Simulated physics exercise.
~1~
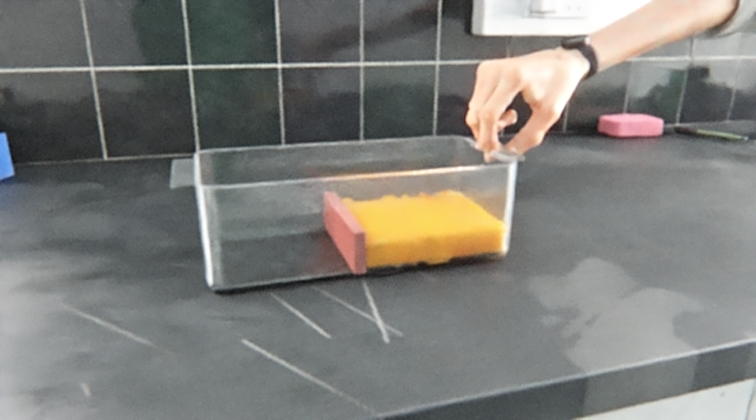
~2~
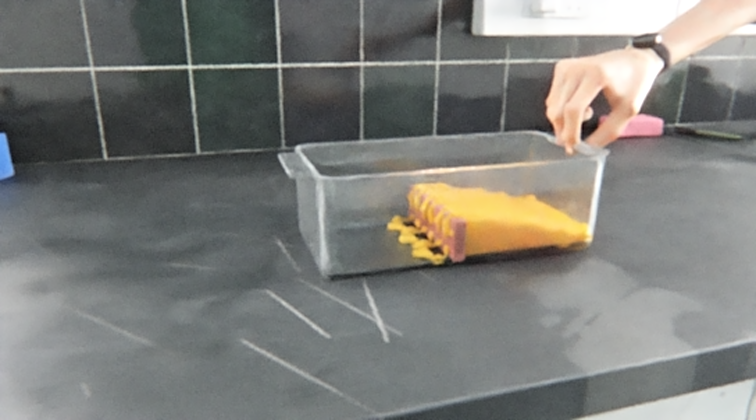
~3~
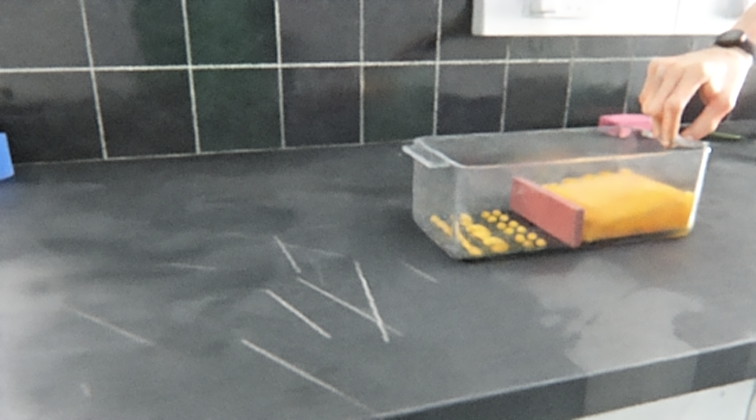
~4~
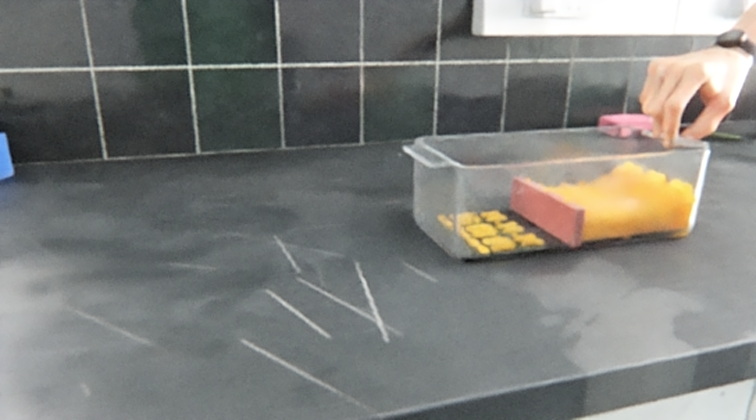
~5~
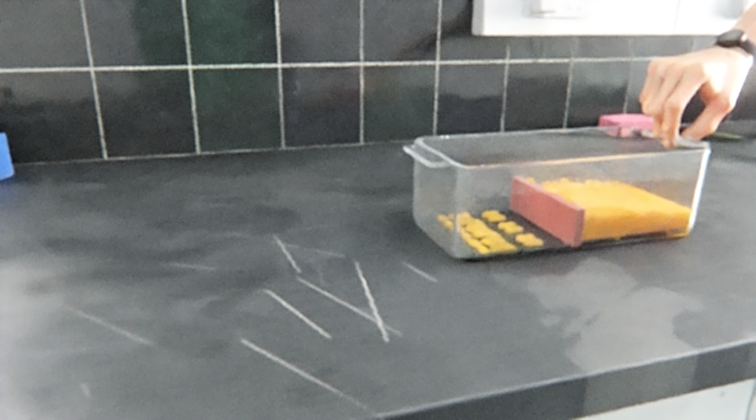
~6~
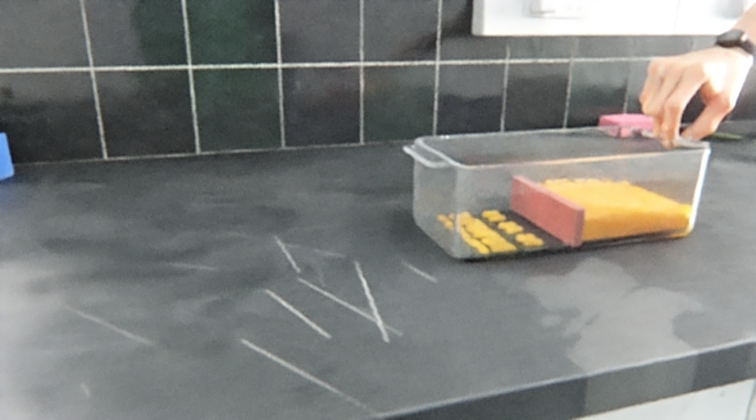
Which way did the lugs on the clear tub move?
The lugs moved to the right, along with the tub as the hand pulled it across the counter.
A hand pulled a clear oblong tub to the right across a dark counter, and some of the orange juice held right of a pink divider got through to the left. The tub stopped, and small orange patches remained on the left side.
